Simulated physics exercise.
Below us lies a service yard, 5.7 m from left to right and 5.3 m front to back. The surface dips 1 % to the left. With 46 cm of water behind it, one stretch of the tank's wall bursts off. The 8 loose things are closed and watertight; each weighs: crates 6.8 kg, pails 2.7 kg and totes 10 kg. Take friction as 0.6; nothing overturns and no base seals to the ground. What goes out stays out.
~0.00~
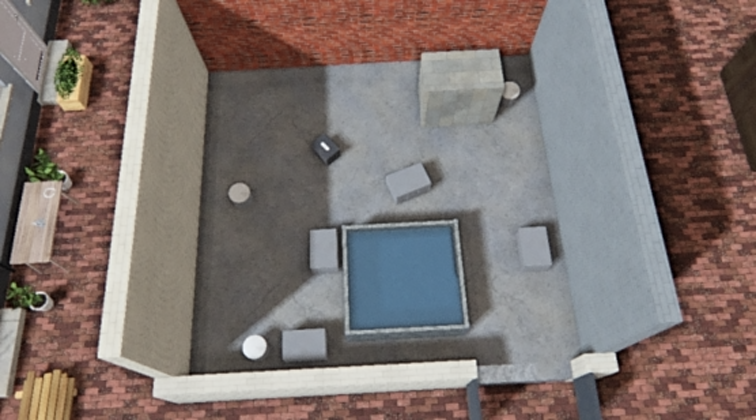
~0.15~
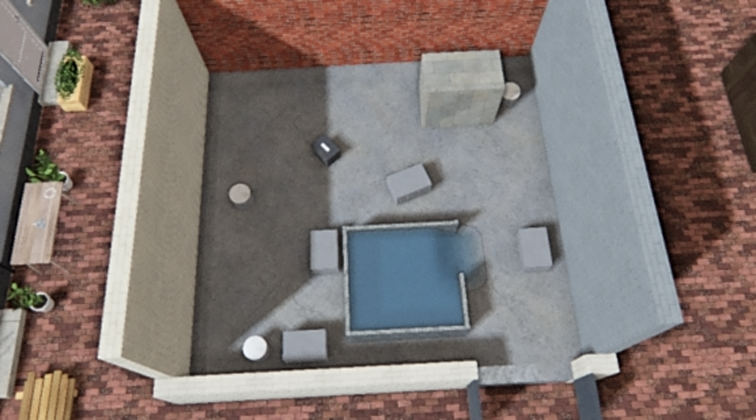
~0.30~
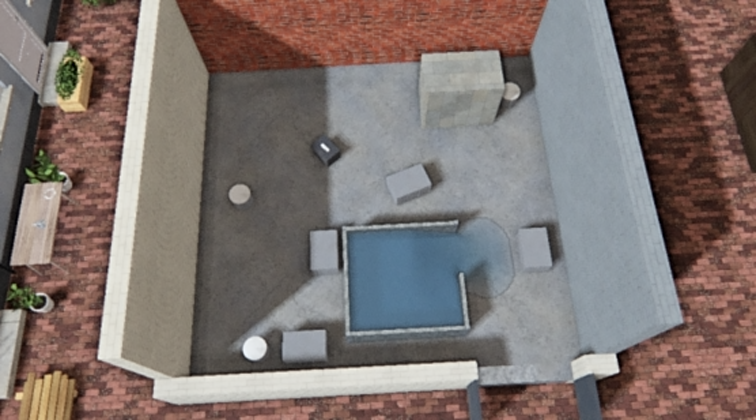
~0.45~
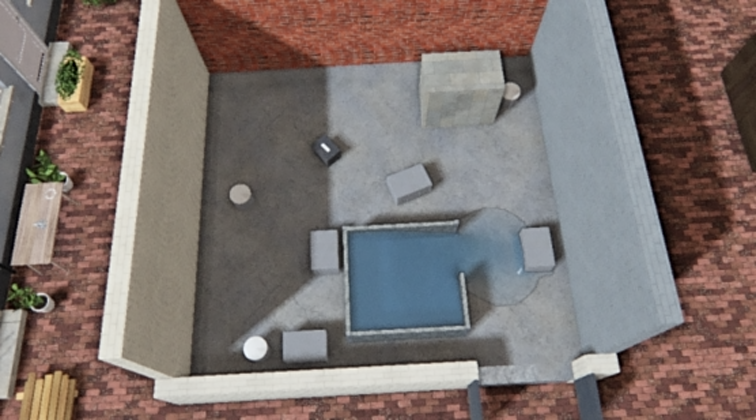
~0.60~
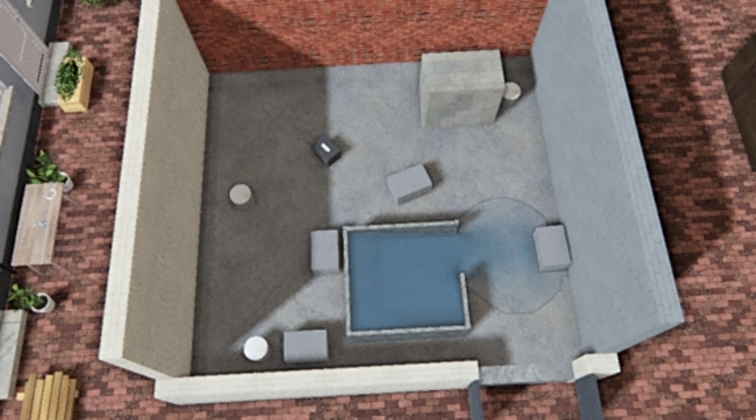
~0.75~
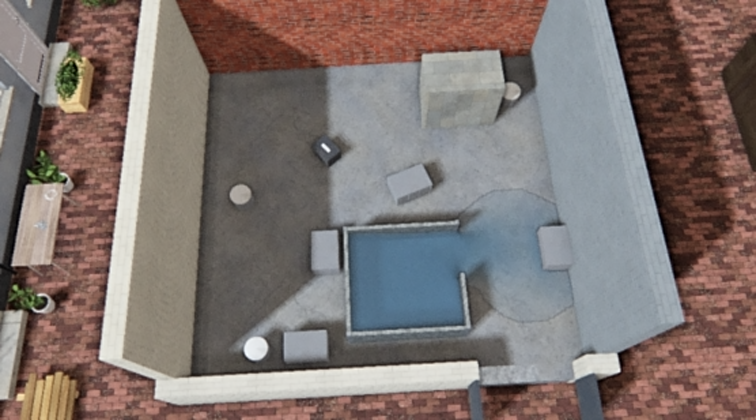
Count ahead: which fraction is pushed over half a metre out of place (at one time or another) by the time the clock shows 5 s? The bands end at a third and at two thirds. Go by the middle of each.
Share: Under a third.
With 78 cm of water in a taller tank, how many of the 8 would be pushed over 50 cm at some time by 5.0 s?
In that case 1 of them.
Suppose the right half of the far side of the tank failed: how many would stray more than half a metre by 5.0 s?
Then 2.
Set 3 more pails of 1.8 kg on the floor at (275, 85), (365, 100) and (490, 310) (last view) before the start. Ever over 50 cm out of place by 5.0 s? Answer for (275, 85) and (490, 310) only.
In that order: Short of it, under.
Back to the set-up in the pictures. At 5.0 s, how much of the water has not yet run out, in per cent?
Some 86 per cent remains.
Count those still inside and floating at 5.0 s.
1 of them.
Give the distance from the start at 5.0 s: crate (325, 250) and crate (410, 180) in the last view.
In that order: 0 cm, 0 cm.
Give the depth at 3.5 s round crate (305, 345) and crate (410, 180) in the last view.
Roughly 0 and 0 cm.
After 1.1 s 0 of 8 are over 50 cm from their spots; 1 afloat.
After 2.2 s 0 of 8 are over 50 cm from their spots; 1 afloat.
After 3.5 s 1 of 8 are over 50 cm from their spots; 1 afloat.
After 5.0 s 2 of 8 are over 50 cm from their spots, and 2 have been at some point; 1 afloat.
